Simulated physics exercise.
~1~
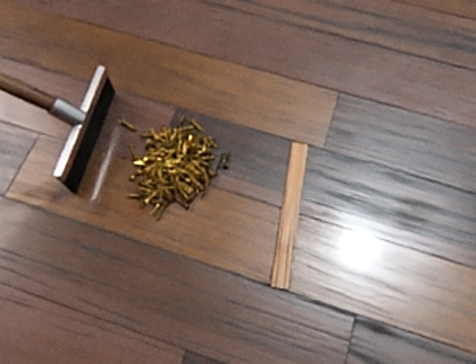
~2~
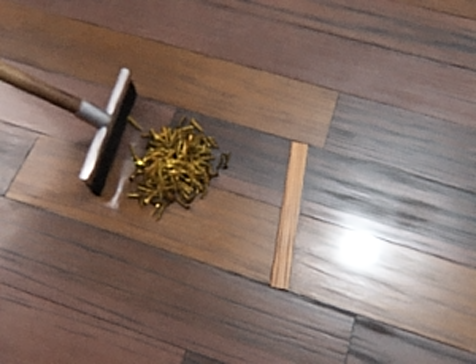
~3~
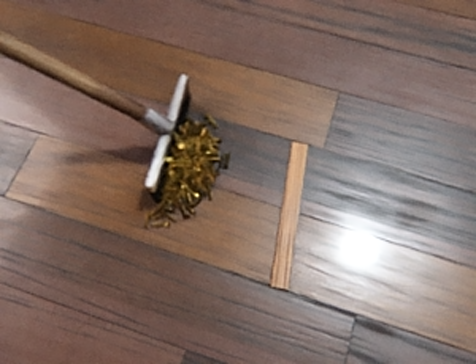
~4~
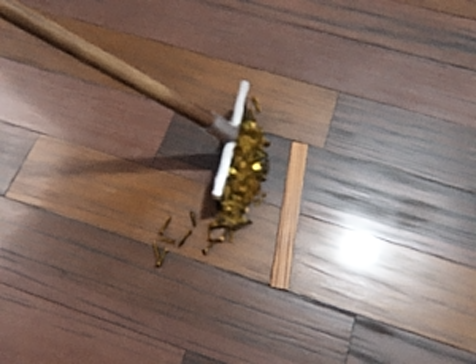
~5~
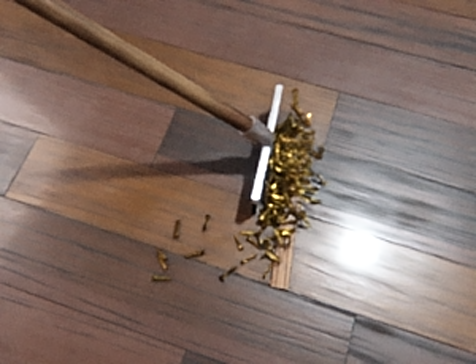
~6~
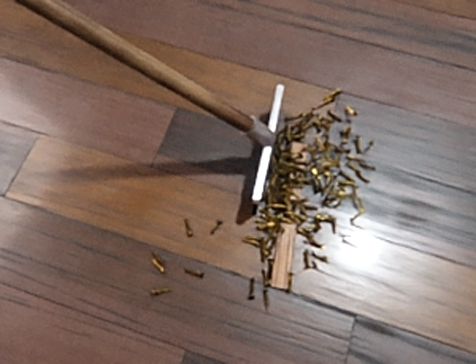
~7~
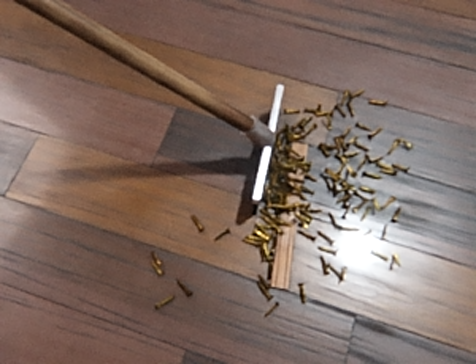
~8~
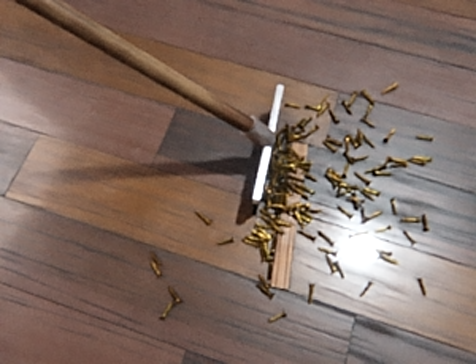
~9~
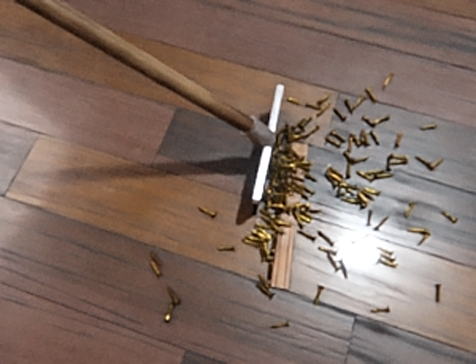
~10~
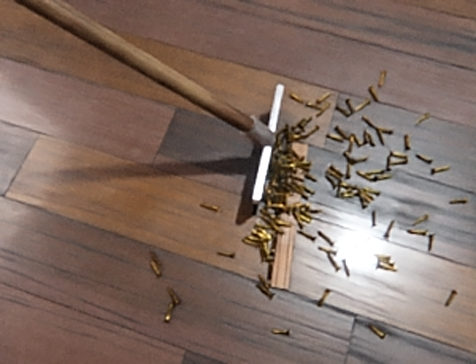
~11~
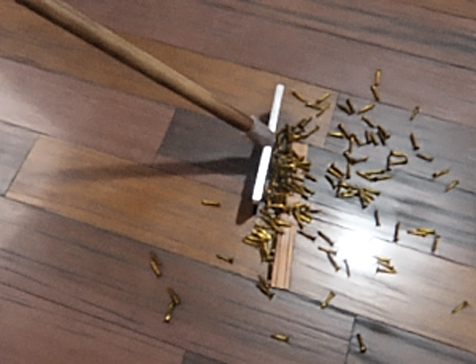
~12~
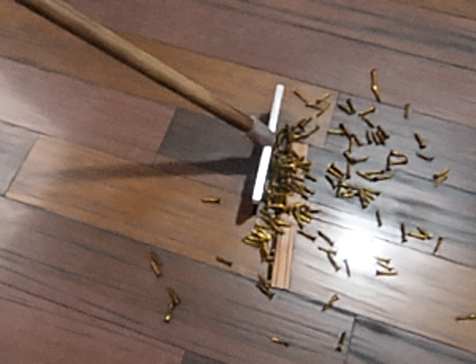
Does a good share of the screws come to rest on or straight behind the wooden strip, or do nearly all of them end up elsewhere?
A good share of the screws comes to rest on or straight behind the strip, clustered by the squeegee blade, though more of them lie elsewhere on the floor.
In the video, a long-handled squeegee pushes a pile of brass-coloured screws rightwards across a wooden floor towards a thin wooden strip, then stops just short of it. Many screws scatter past the strip and come to rest, while others remain clustered at the blade and strip.
